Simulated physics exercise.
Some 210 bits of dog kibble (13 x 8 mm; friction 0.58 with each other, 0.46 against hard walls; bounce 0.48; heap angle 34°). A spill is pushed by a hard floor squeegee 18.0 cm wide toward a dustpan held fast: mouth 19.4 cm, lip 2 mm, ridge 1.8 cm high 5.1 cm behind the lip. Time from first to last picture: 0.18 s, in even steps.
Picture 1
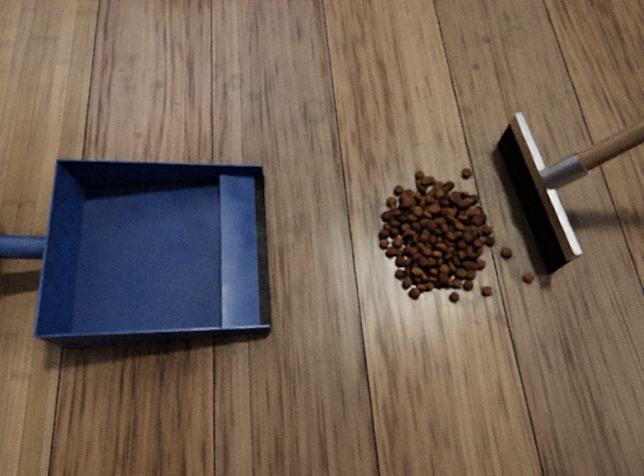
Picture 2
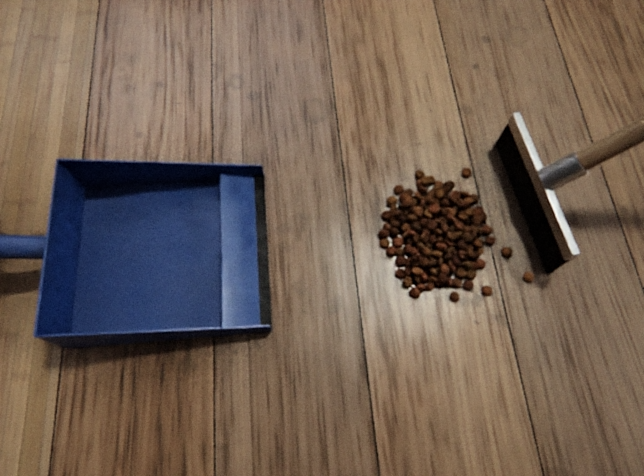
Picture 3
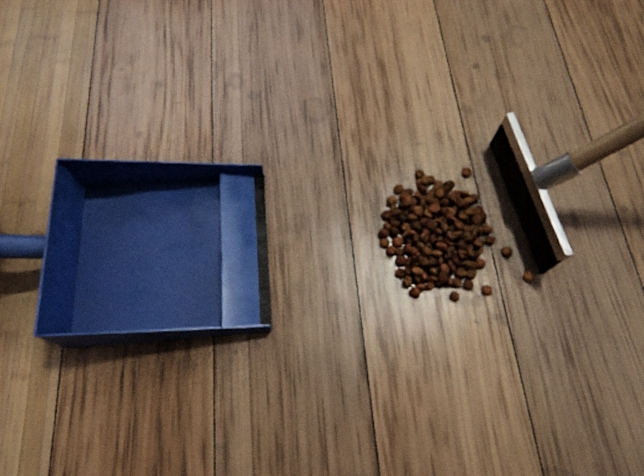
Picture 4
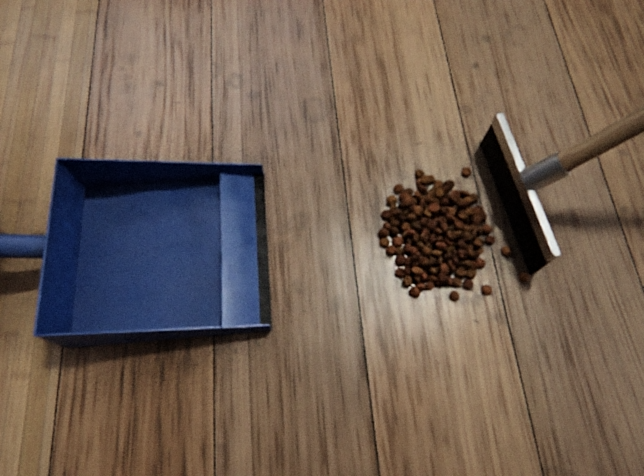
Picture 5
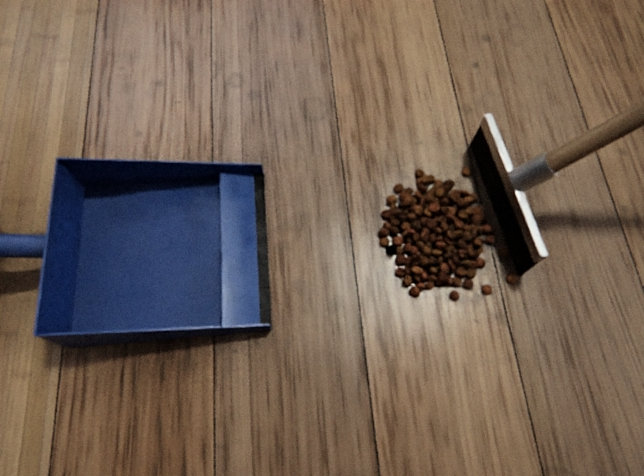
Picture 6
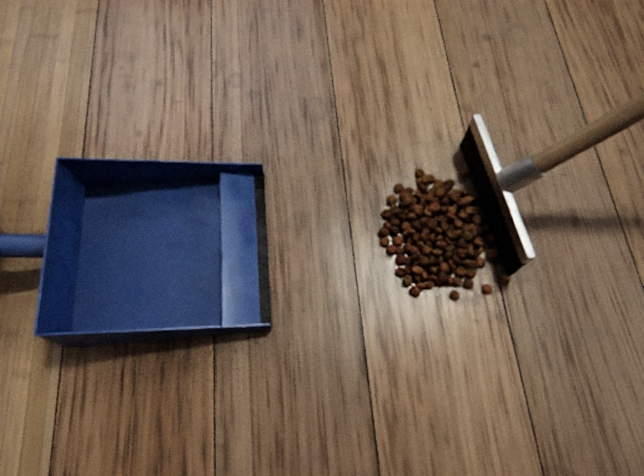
On a wooden floor, a squeegee slides left to the edge of a kibble pile.
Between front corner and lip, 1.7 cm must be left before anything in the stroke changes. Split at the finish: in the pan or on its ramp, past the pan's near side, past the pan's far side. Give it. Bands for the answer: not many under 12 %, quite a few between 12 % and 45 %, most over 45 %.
Pan: Quite a few; near side: Not many; far side: Not many.
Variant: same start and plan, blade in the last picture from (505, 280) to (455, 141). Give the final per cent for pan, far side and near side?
Pan 35 % / far 0 % / near 25 %.
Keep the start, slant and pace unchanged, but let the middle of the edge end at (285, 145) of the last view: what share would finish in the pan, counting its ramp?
Roughly 0 %.
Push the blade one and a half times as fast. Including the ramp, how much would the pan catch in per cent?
I'd put it at roughly 30 per cent.
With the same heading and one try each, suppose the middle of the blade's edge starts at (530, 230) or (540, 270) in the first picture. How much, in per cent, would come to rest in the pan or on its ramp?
About 40 and 30 per cent.
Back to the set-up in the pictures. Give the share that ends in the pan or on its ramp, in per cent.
Roughly 30 per cent.
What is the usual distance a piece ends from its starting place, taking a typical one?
That distance is close to 20 cm.
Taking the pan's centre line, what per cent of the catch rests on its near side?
About 40 %.
Then, 0.32 s after the last picture, middle of the blade 15 cm from the lip; 0 % over the lip, far side 0 %, near side 0 %.
Then, 0.52 s after the last picture, middle of the blade 7 cm from the lip; 0 % over the lip, far side 0 %, near side 0 %.
Then, 0.84 s after the last picture, middle of the blade 3 cm from the lip; 30 % over the lip, far side 0 %, near side 0 %.
In the end, pan 30 %, near side 0 %, far side 0 %, in front of the lip or behind the blade 65 %.
